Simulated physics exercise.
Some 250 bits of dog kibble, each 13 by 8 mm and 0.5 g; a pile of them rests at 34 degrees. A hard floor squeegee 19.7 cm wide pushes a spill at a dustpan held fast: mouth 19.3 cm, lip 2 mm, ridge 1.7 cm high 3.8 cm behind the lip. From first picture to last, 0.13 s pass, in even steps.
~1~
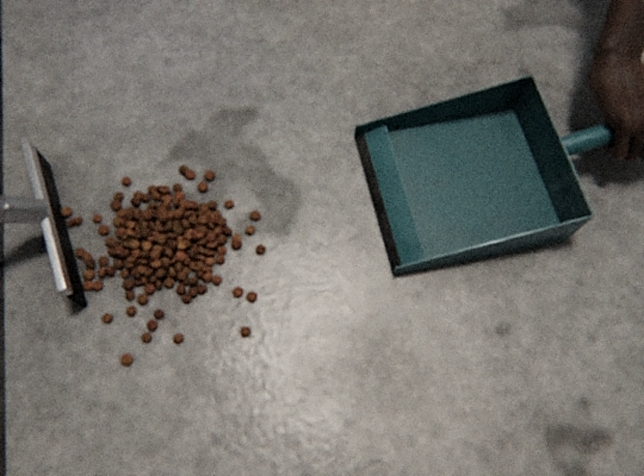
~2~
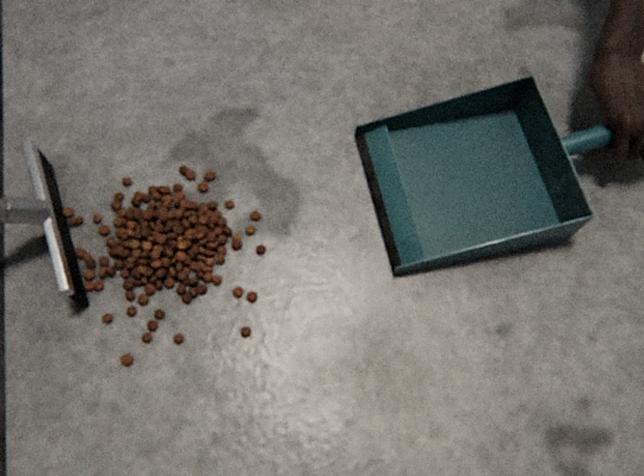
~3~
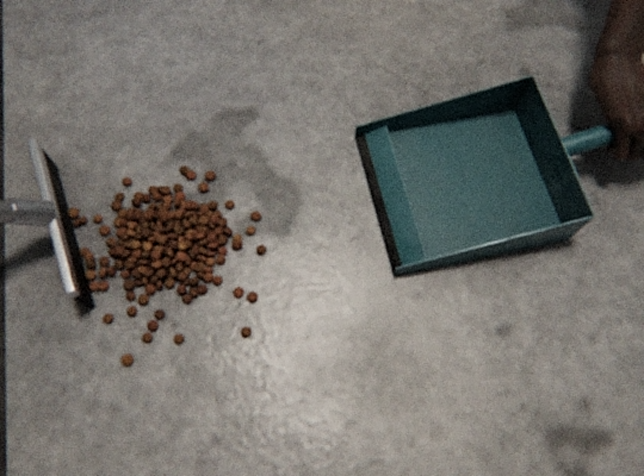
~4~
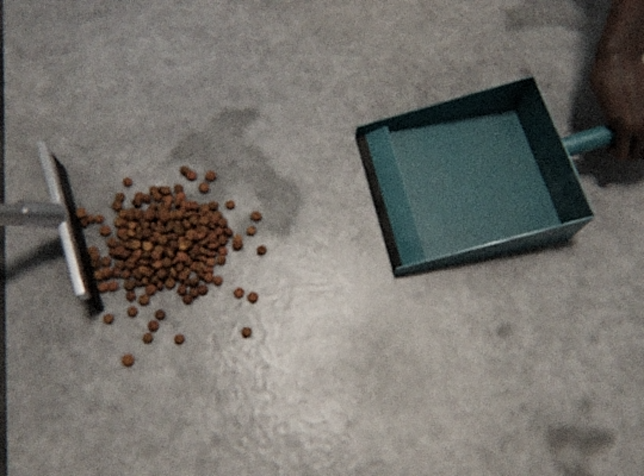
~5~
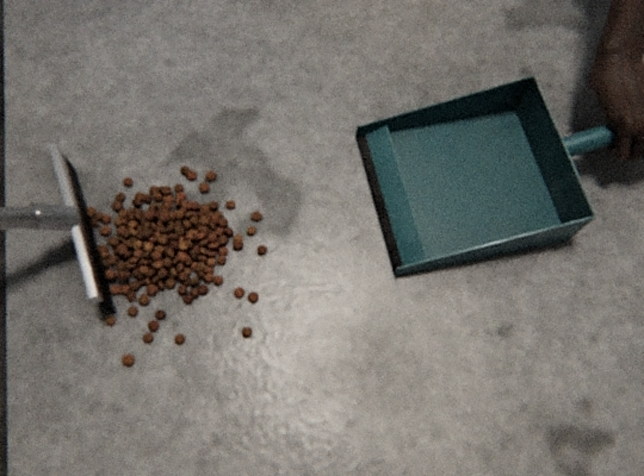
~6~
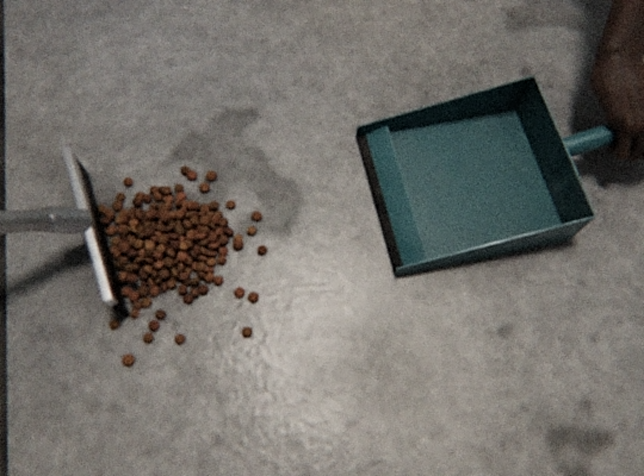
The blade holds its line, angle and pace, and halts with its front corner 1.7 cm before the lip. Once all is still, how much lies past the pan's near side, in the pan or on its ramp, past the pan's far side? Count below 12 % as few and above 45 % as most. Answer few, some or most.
Near side some, pan few, far side few.
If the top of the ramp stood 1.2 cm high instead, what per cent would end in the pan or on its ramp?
In that case some 5 per cent.
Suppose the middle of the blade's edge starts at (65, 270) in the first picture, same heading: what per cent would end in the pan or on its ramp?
Some 0 per cent.
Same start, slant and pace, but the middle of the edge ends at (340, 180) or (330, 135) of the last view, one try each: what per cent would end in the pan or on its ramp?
Some 30 and 20 per cent.
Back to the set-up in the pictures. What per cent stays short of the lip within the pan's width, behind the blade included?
Roughly 65 per cent.
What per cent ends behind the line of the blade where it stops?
About 35 per cent.
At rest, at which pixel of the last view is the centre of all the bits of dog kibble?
Near (362, 235).
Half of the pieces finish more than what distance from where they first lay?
Roughly 22 cm.
Then, 0.27 s after the last picture, middle of the blade 18 cm from the lip; 0 % over the lip, far side 0 %, near side 15 %.
Then, 0.45 s after the last picture, middle of the blade 9 cm from the lip; 0 % over the lip, far side 0 %, near side 25 %.
Then, 0.75 s after the last picture, middle of the blade 3 cm from the lip; 5 % over the lip, far side 0 %, near side 30 %.
In the end, near side 30 %, pan 5 %, far side 0 %, in front of the lip or behind the blade 65 %.
